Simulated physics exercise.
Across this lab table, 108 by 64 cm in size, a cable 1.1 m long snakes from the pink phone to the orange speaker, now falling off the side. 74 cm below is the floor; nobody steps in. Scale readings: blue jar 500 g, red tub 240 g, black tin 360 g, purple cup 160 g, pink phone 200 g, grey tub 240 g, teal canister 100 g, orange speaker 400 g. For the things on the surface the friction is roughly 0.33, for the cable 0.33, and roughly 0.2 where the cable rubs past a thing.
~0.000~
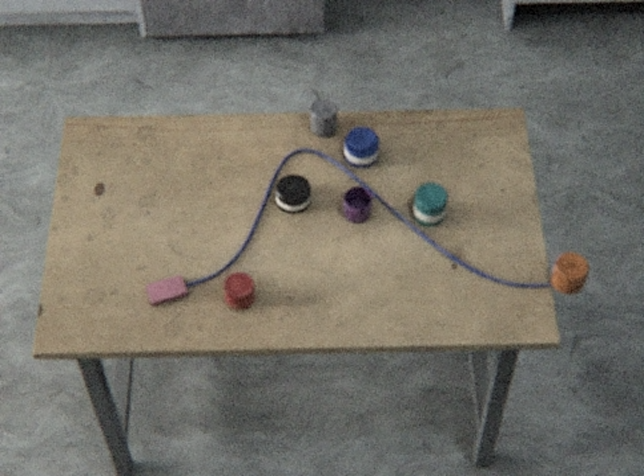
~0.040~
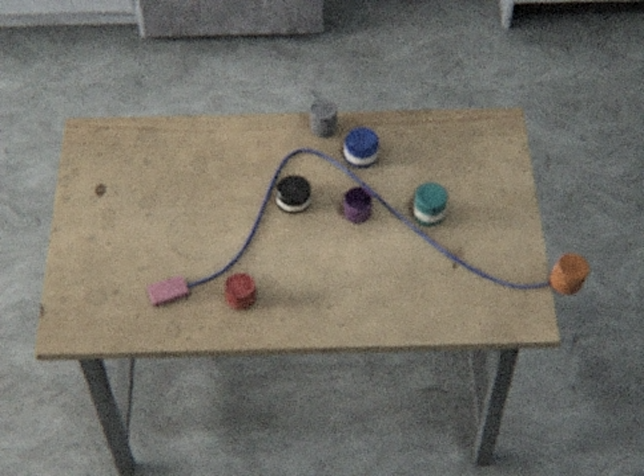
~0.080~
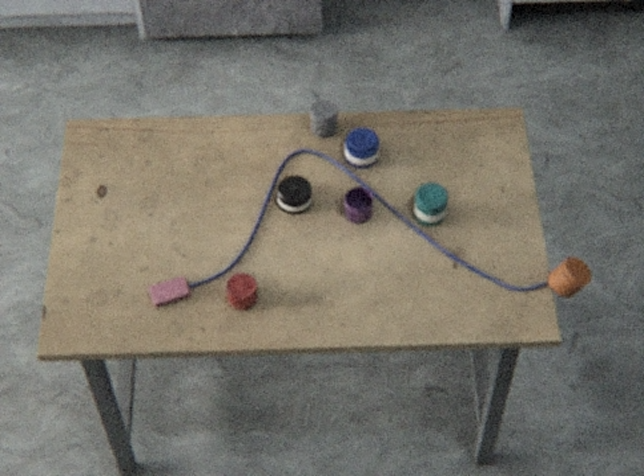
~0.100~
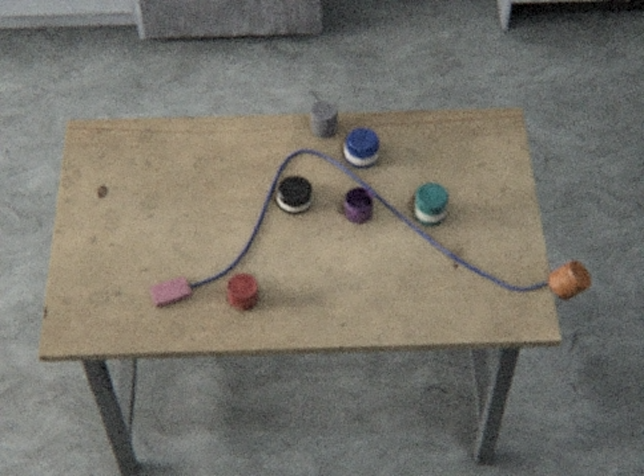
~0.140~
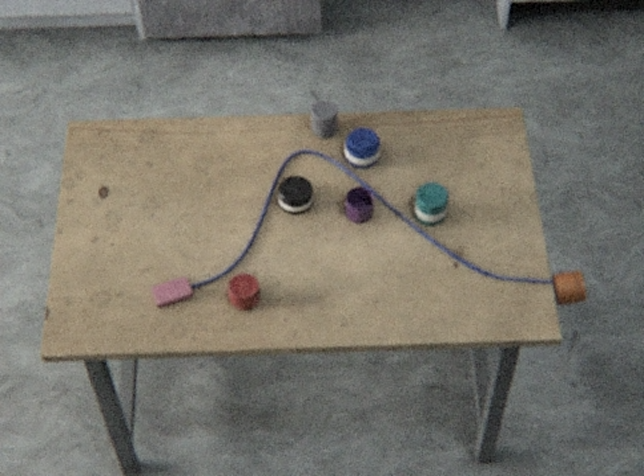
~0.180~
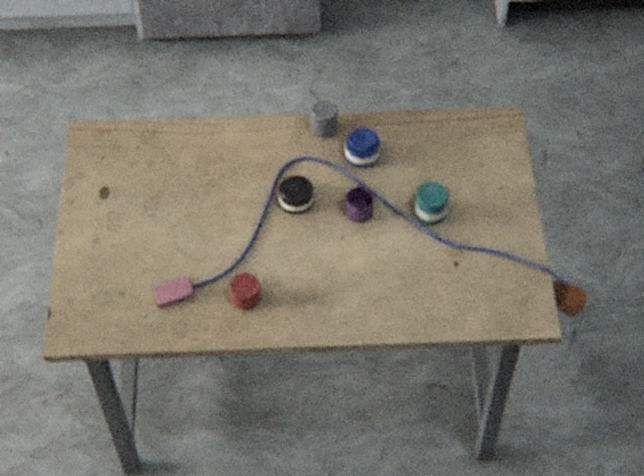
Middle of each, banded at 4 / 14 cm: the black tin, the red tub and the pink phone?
Result: Black tin middle band, red tub lowest band, pink phone top band.
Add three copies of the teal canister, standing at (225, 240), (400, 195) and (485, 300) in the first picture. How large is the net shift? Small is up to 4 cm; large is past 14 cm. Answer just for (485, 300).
Slight.
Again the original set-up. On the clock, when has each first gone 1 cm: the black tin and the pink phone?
Approx. times - black tin: 0.30 s, pink phone: 0.30 s.
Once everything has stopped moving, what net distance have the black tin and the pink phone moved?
For the black tin it's 10 cm, while the pink phone comes to 80 cm.
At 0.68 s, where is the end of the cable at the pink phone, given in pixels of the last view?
Close to (354, 200) in the last picture.
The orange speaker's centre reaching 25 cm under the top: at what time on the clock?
Answer: 0.30 s on the clock.
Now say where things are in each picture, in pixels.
In the first frame, shows, black tin (293, 187); red tub (239, 284); pink phone (166, 288); cable runs through (497, 280) (343, 168) (273, 180) (236, 257).
In the second frame, shows, orange speaker (572, 266); cable runs through (496, 281) (343, 168) (237, 258).
In the third frame, shows, orange speaker (570, 277); cable runs through (496, 281) (343, 168) (238, 258).
In the fourth frame, shows, orange speaker (570, 280); cable runs through (497, 281) (344, 169) (239, 258).
In the fifth frame, shows, orange speaker (569, 288); cable runs through (499, 277) (344, 169) (240, 258).
In the sixth frame, shows, black tin (296, 188); red tub (245, 285); pink phone (173, 290); cable runs through (524, 261) (426, 231) (352, 177) (276, 181) (241, 258).
By 0.4 s, the cable's tail end at (232, 236); pink phone 15 cm off its start, black tin 8 cm off its start, orange speaker over the edge.
By 0.7 s, the cable's tail end at (354, 200); pink phone 43 cm off its start, black tin 10 cm off its start, orange speaker over the edge.
By 0.9 s, the cable's tail end at (450, 179); pink phone 72 cm off its start at (459, 163), black tin 10 cm off its start at (316, 222), orange speaker over the edge.
By 1.2 s, the cable's tail end at (465, 170); pink phone 77 cm off its start, black tin 10 cm off its start, orange speaker over the edge.
By 2.4 s, the cable's tail end at (465, 170); pink phone 77 cm off its start at (482, 162), black tin 10 cm off its start at (317, 222), red tub 0 cm off its start at (245, 285), orange speaker over the edge.
